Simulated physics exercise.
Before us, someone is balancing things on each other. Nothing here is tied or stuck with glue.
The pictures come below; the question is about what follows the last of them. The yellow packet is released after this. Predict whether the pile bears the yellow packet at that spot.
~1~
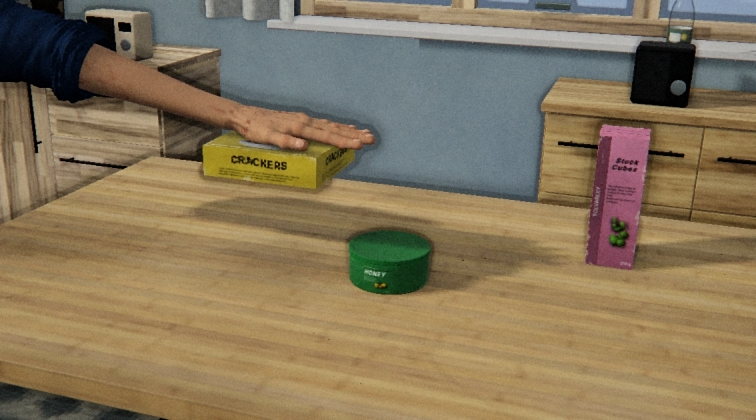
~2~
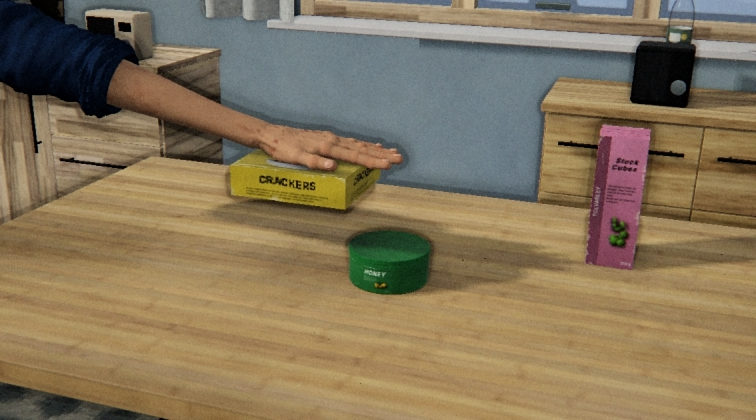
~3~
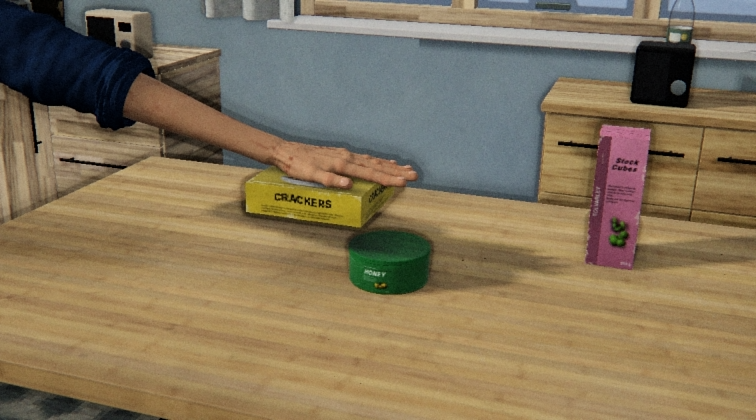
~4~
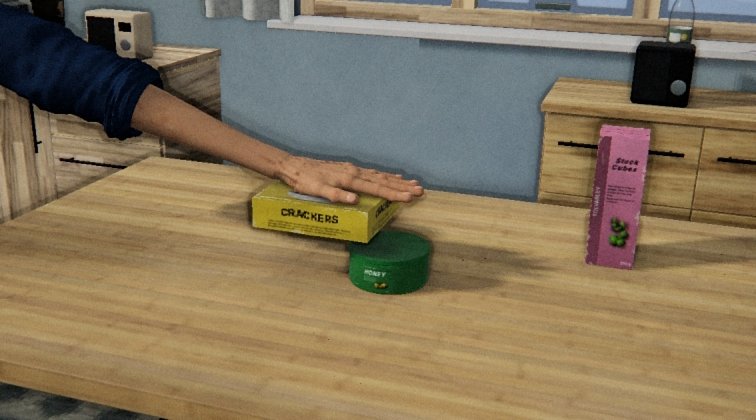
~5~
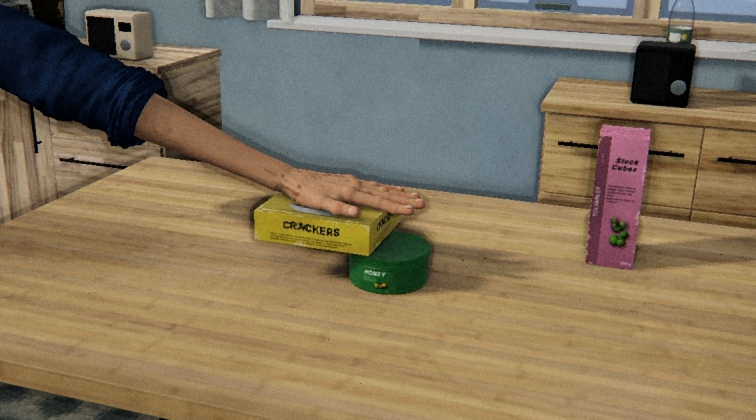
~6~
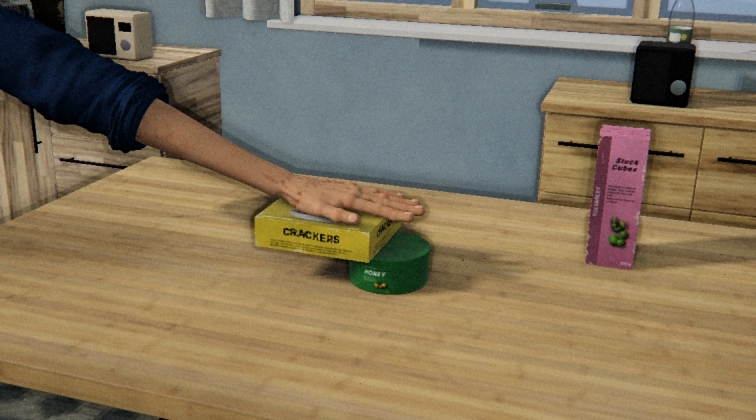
It does not bear it.
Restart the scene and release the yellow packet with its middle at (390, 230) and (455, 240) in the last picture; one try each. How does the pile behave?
Well, the first time it stays steady, and the second time it falls over.
Then, 0.30 s after the last picture, yellow packet tipped 27° from how it was near (328, 232).
Then, 1.70 s after the last picture, yellow packet resting near (328, 232).
At rest, left askew, yellow packet; the other 2 in place. Seen from the same camera at the end, yellow packet near (328, 232). The pile gives way.
